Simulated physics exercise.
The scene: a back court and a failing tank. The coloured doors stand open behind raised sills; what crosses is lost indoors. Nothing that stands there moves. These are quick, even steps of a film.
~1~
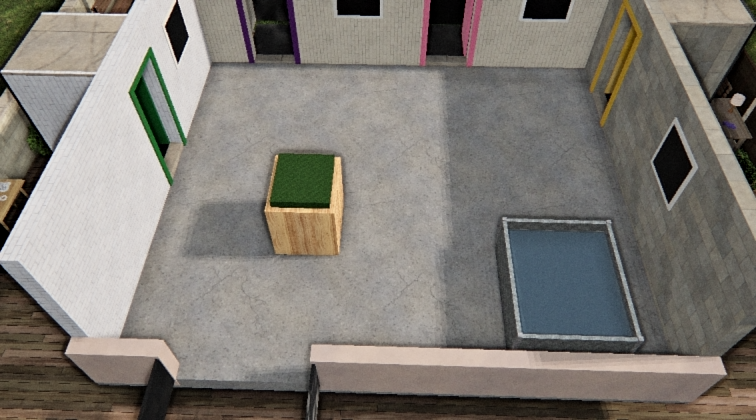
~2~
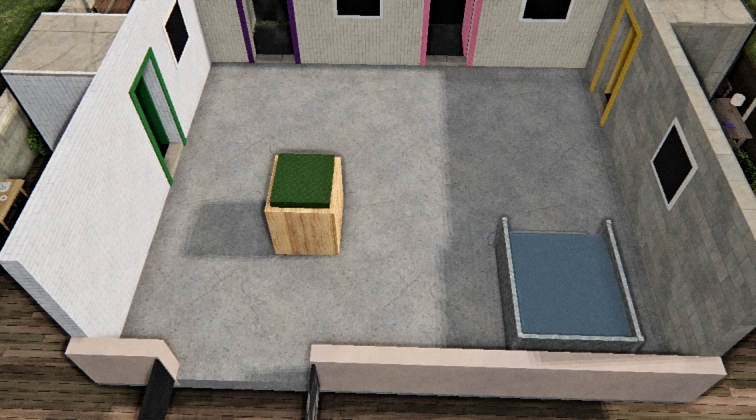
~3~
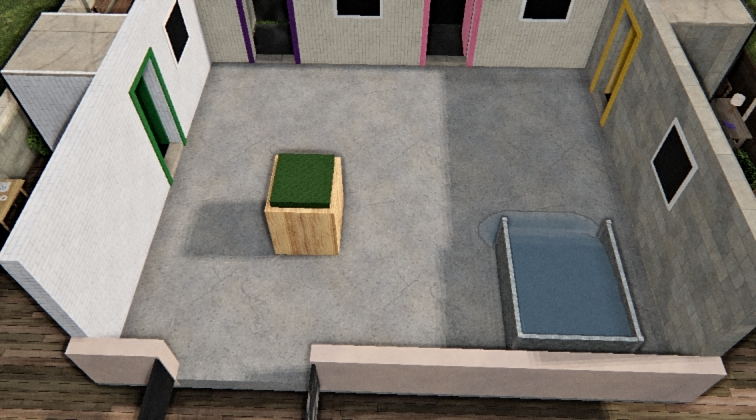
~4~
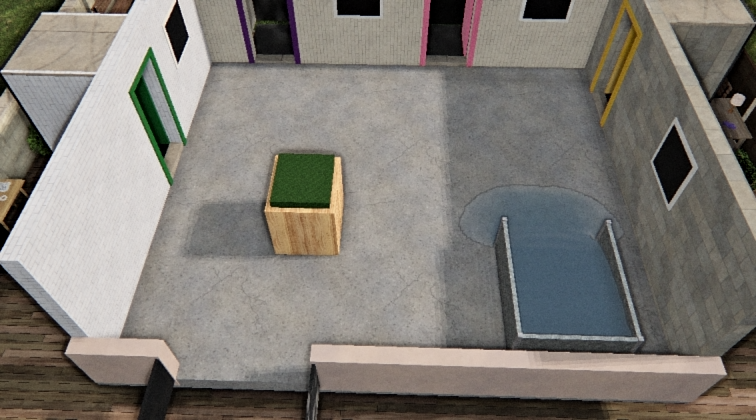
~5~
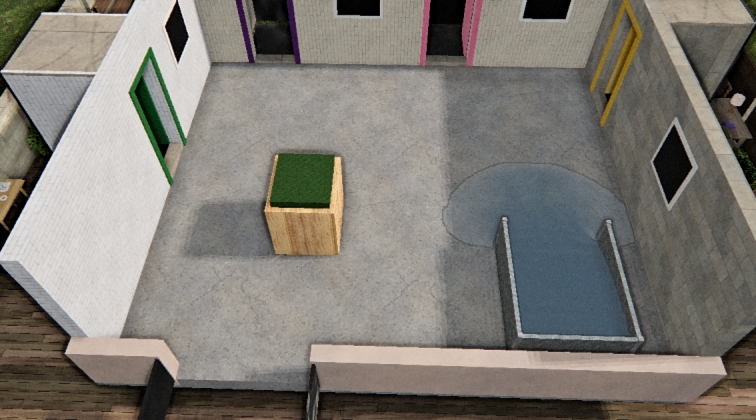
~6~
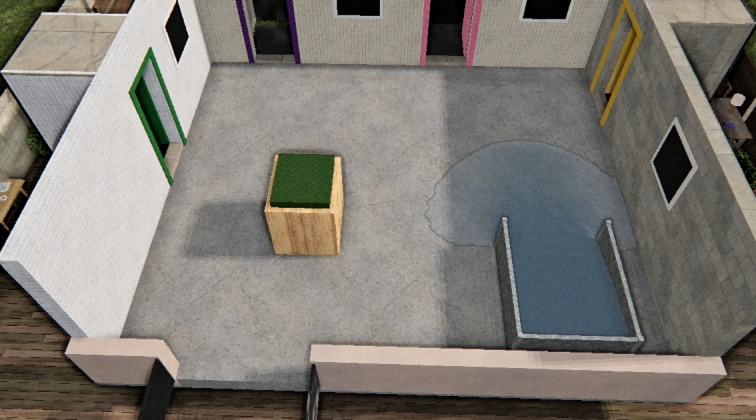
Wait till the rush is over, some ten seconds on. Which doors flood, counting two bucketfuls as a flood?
In the end: The green door stays under that; the yellow door takes more than that; the purple door stays under that; the pink door takes more than that.
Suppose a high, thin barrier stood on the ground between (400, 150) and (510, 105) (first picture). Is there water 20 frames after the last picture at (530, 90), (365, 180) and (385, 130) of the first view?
As listed: Covered, under water, not flooded.
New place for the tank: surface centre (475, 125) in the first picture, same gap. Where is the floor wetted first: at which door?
First comes the pink door.
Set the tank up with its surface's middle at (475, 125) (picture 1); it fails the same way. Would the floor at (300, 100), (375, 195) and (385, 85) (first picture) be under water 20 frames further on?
As listed: Awash, no water, flooded.
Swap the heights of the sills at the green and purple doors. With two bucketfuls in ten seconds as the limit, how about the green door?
The green door lets more in.
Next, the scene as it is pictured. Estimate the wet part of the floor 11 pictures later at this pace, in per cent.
About 40 per cent.
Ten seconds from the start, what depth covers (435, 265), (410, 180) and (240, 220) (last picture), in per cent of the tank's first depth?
In that order: 2, 4 and 4 per cent.
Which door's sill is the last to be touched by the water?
It is the green door.
A moment on, water covers 30 % of the floor; the green door not reached, the yellow door wet at the sill, nothing in, the purple door not reached, the pink door not reached.
Next, water covers 40 % of the floor; the green door not reached, the yellow door under two buckets in, the purple door not reached, the pink door under two buckets in.
Then, water covers 45 % of the floor; the green door not reached, the yellow door over two buckets in, the purple door wet at the sill, nothing in, the pink door over two buckets in.
Later, water covers 60 % of the floor; the green door wet at the sill, nothing in, the yellow door far over two buckets in, the purple door wet at the sill, nothing in, the pink door over two buckets in.
In the end, water covers 90 % of the floor; the green door wet at the sill, nothing in, the yellow door far over two buckets in, the purple door under two buckets in, the pink door over two buckets in.
